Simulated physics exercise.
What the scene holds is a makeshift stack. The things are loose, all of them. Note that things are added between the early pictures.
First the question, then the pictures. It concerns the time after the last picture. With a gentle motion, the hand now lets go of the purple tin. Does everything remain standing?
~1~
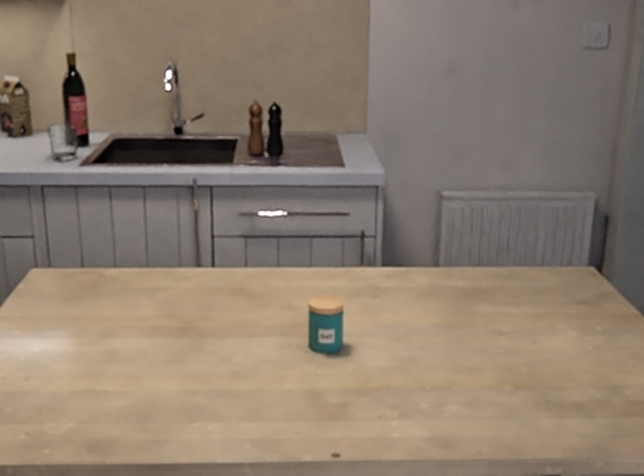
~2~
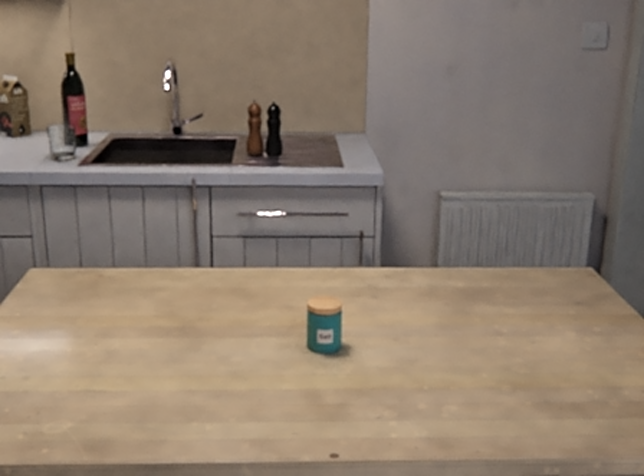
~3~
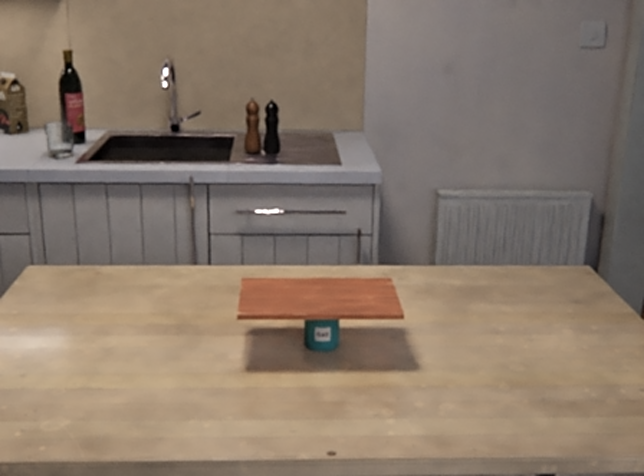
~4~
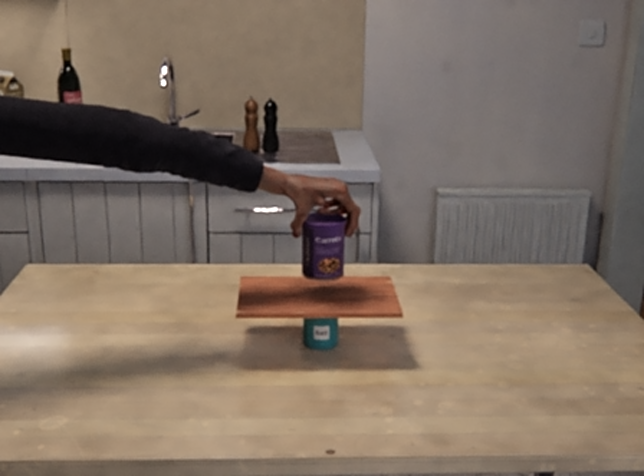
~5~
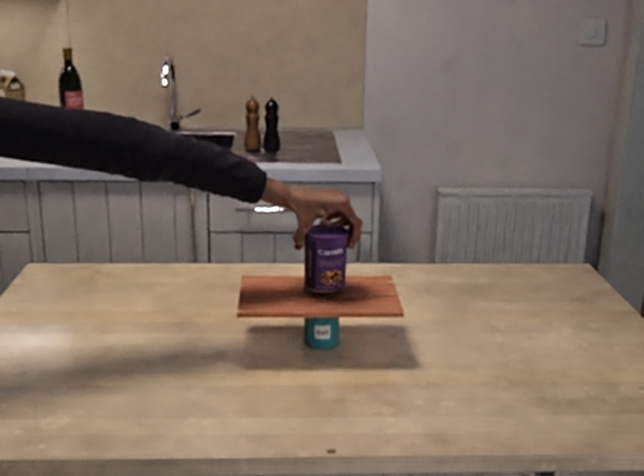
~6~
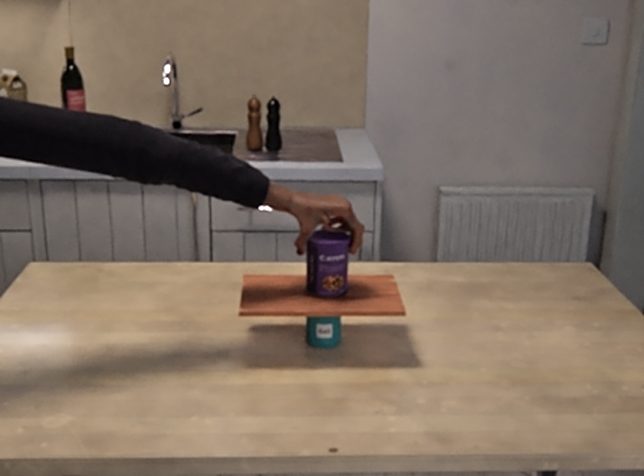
Yes, my guess is it stays in place.
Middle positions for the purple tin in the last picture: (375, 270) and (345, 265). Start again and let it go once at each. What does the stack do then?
Topples, then stands firm.
Then, 0.80 s past the last view, nothing moves.
Then, 1.70 s past the last view, purple tin resting near (327, 264).
Finally, all 3 still in place. Final places as the last picture's camera would see them, purple tin near (327, 264). The stack stays up.
